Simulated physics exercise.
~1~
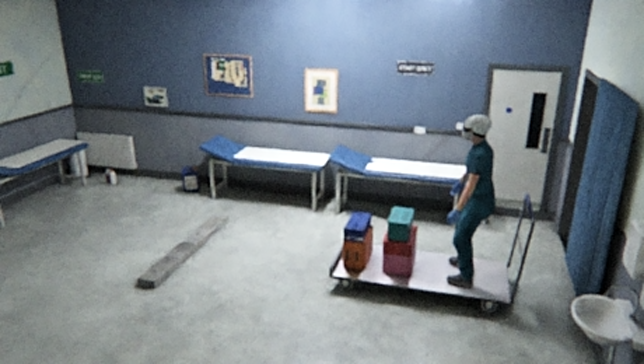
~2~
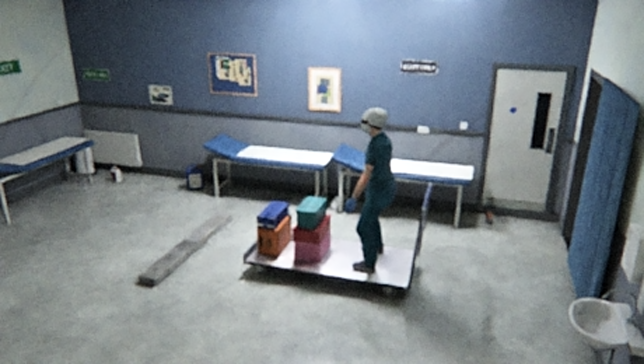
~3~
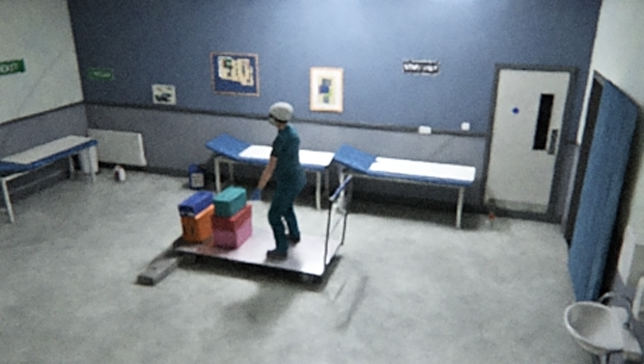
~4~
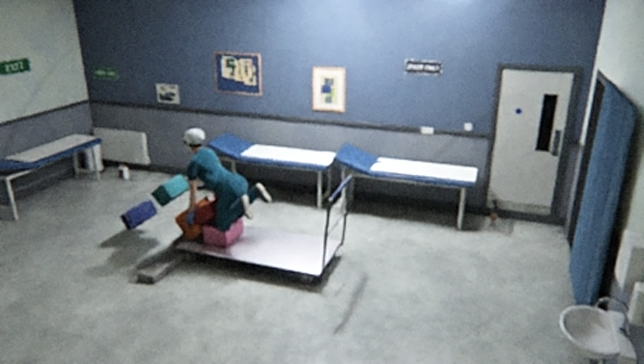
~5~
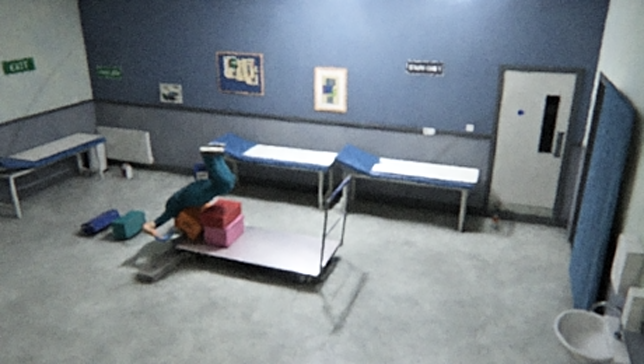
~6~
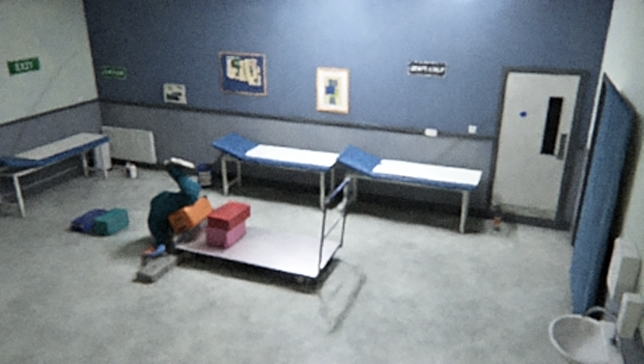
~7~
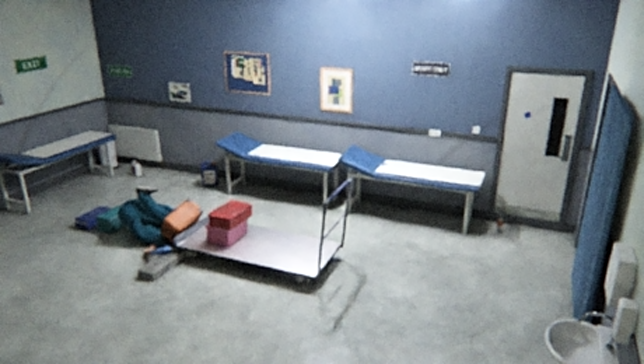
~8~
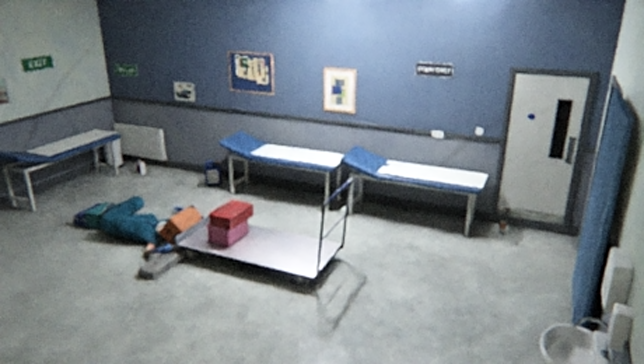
A flat cart carrying a standing figure in green and several coloured boxes rolls left across a clinic room and stops at a low sill; the figure pitches over the front, ending limp on the floor near the blue, teal and orange boxes, while the red and pink ones stay aboard.
